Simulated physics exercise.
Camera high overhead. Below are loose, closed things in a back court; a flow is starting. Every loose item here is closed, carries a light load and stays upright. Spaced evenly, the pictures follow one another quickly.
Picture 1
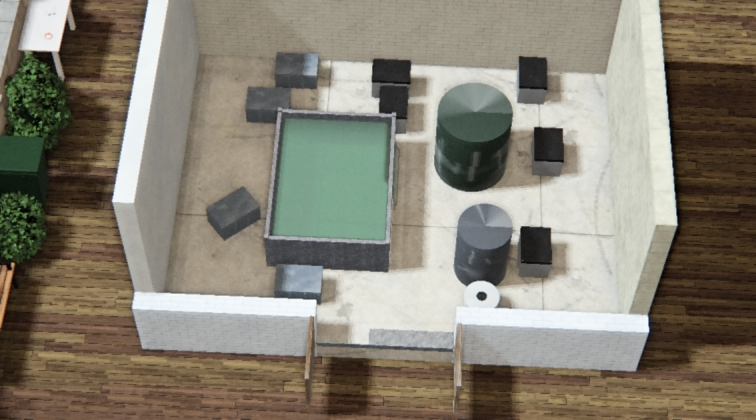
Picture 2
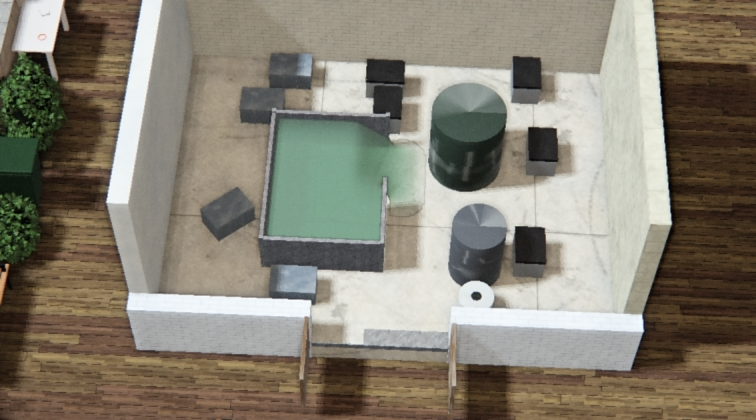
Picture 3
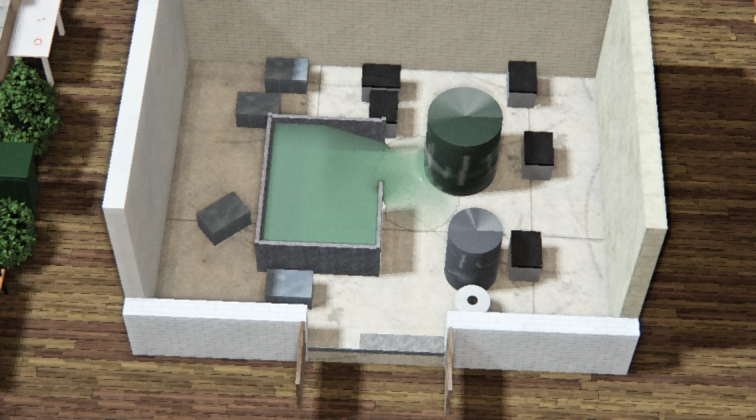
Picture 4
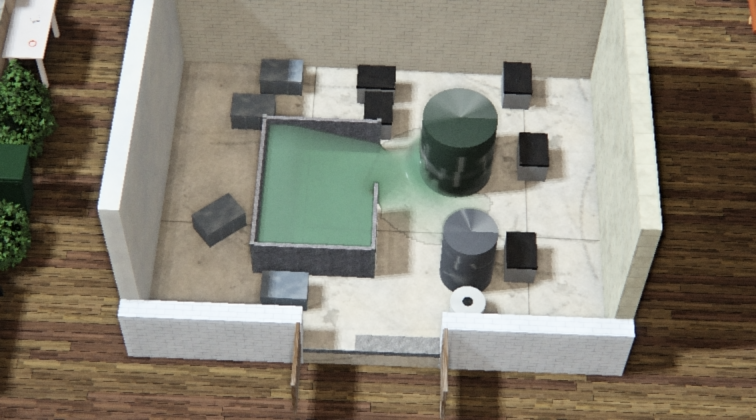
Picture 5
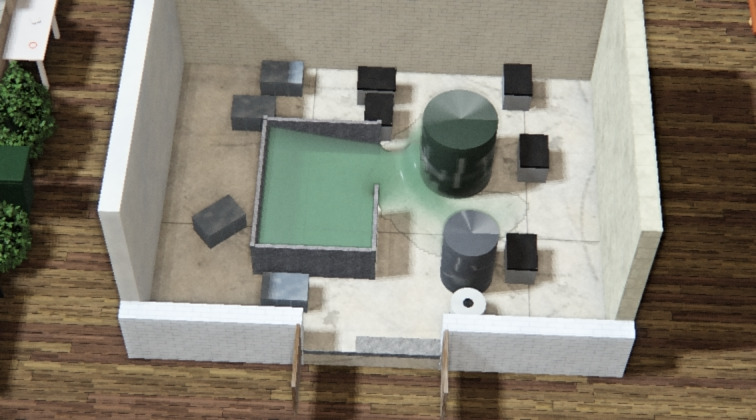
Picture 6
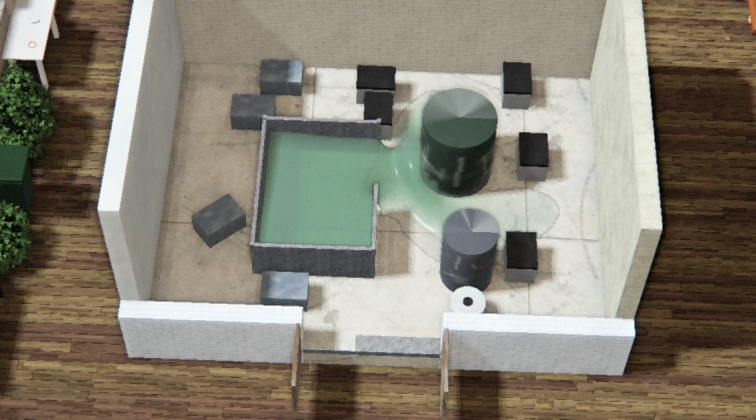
Green liquid flows from a gap in a walled tank and spreads around two cylinders.
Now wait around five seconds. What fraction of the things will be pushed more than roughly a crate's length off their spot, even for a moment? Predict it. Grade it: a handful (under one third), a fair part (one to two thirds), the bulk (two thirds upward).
A fair part.
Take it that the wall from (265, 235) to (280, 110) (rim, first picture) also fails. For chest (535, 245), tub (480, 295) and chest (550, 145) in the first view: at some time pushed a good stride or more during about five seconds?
Object by object: Less than that, displaced that much, less than that.
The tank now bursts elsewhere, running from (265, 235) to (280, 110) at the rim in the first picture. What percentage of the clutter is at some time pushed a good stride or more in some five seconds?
About 80 %.
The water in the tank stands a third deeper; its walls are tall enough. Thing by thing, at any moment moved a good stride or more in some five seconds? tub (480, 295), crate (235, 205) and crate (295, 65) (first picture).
Taking each in turn, the answer is did it, came up short, did it.
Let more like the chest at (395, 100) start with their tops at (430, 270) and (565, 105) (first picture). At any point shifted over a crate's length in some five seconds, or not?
Taking the two as listed, the first reached the mark and the second reached the mark.
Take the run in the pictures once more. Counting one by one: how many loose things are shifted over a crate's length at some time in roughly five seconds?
So that is 6.
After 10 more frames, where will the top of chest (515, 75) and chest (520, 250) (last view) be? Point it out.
Approximately (568, 102) for one and (577, 301) for the other.
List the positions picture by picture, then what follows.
A chest at (549, 143) rests on the ground; a chest at (536, 244), on the bottom; 0 of 10 have shifted, in the first picture.
A chest at (543, 143), on the bottom; a chest at (530, 244), on the bottom; 0 of 10 have shifted, in the second picture.
A chest at (539, 147), on the bottom; a chest at (526, 248), on the bottom; 0 of 10 have shifted, in the third picture.
A chest at (534, 148) rests on the ground; a chest at (522, 249), on the bottom; 0 of 10 have shifted, in the fourth picture.
A chest at (534, 150) rests on the ground; a chest at (522, 251), on the bottom; 0 of 10 have shifted, in the fifth picture.
A chest at (534, 148) rests on the ground; a chest at (522, 249), on the bottom; 0 of 10 have shifted, in the sixth picture.
A moment on, 0 of 10 are well off their spots; 0 afloat.
Next, 2 of 10 are well off their spots; 0 afloat.
Later, 4 of 10 are well off their spots; 1 afloat.
In the end, 5 of 10 are well off their spots, and 6 have been at some point; 3 afloat.
